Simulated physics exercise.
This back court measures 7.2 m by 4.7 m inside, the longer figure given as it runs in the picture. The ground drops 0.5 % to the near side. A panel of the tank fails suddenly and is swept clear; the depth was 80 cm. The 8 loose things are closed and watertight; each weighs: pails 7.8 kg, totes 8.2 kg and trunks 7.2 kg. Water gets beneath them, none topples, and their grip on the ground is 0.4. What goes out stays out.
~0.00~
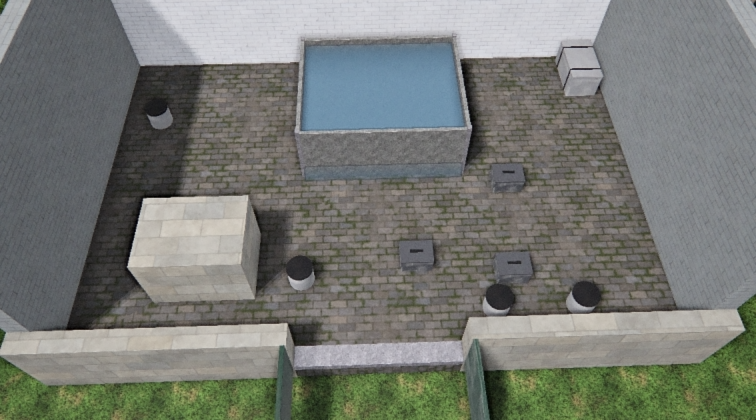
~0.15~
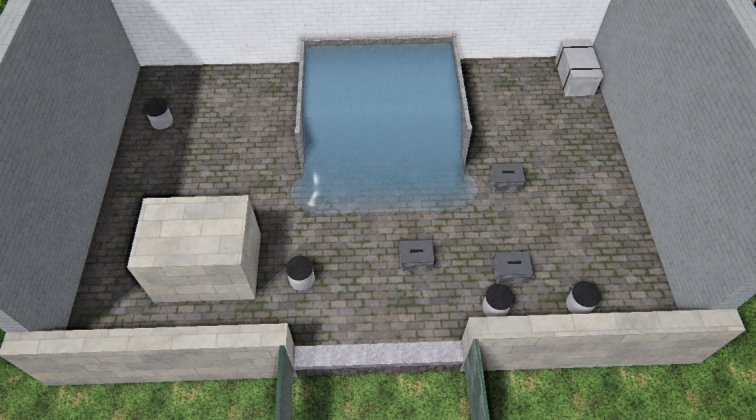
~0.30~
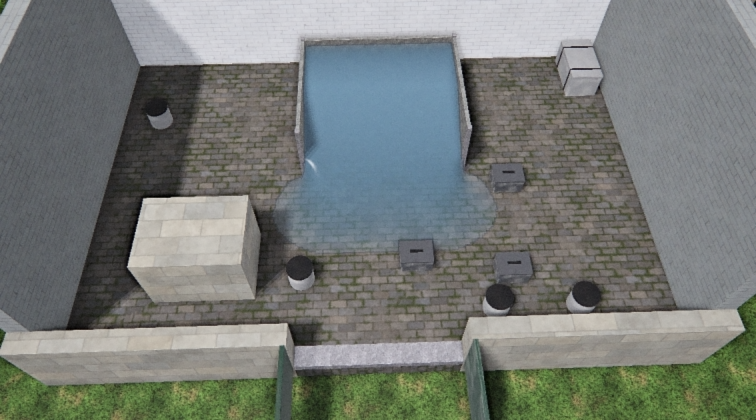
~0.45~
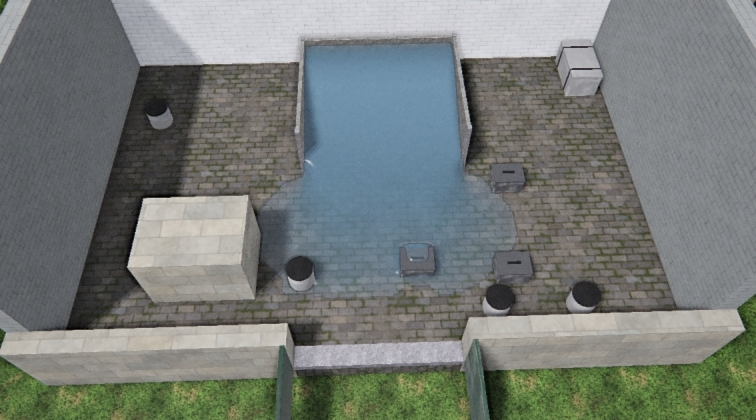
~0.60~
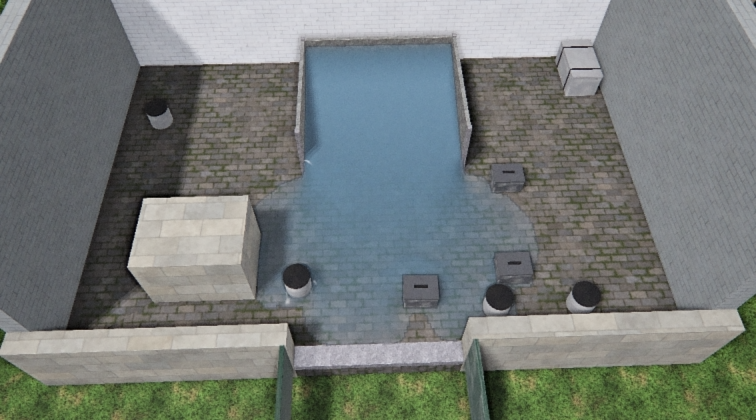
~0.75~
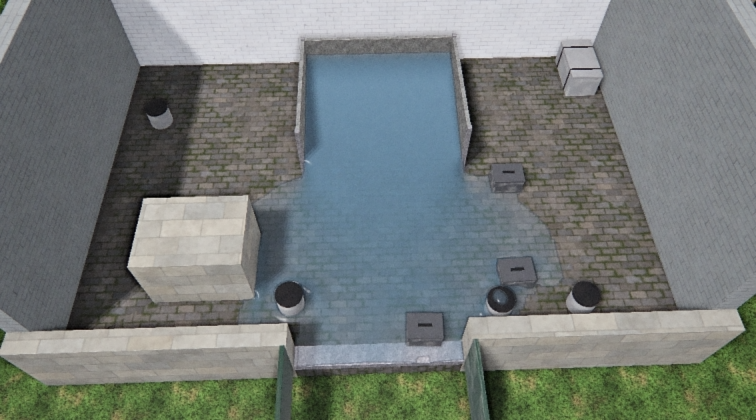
To begin with, a raised tank of blue water stands against the white back wall of a paved court scattered with boxes and pails. Its near panel disappears and water spreads across the paving toward the near opening. The middle dark box slides nearer, then a pail beside the pale block shifts slightly.
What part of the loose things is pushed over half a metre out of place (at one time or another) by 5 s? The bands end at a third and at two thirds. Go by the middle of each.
Share: Between one and two thirds.
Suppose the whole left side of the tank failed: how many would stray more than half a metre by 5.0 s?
In that case 5 of them.
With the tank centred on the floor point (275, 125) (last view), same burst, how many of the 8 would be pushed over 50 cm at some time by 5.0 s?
Then 6.
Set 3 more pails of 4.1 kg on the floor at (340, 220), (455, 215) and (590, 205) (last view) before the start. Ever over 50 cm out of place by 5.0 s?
In that order: Over, more, over.
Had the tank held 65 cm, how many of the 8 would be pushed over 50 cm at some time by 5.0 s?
In that case 5 of them.
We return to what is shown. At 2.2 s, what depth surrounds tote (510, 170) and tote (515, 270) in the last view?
About 1 and 8 cm.
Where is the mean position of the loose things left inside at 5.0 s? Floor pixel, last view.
Around (430, 127).
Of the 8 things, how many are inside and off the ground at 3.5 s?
2 of them.
After 1.1 s 3 of 8 are over 50 cm from their spots; 2 afloat.
After 2.2 s 5 of 8 are over 50 cm from their spots; 3 afloat.
After 3.5 s 5 of 8 are over 50 cm from their spots; 2 afloat.
After 5.0 s 5 of 8 are over 50 cm from their spots, and 5 have been at some point; 1 afloat.
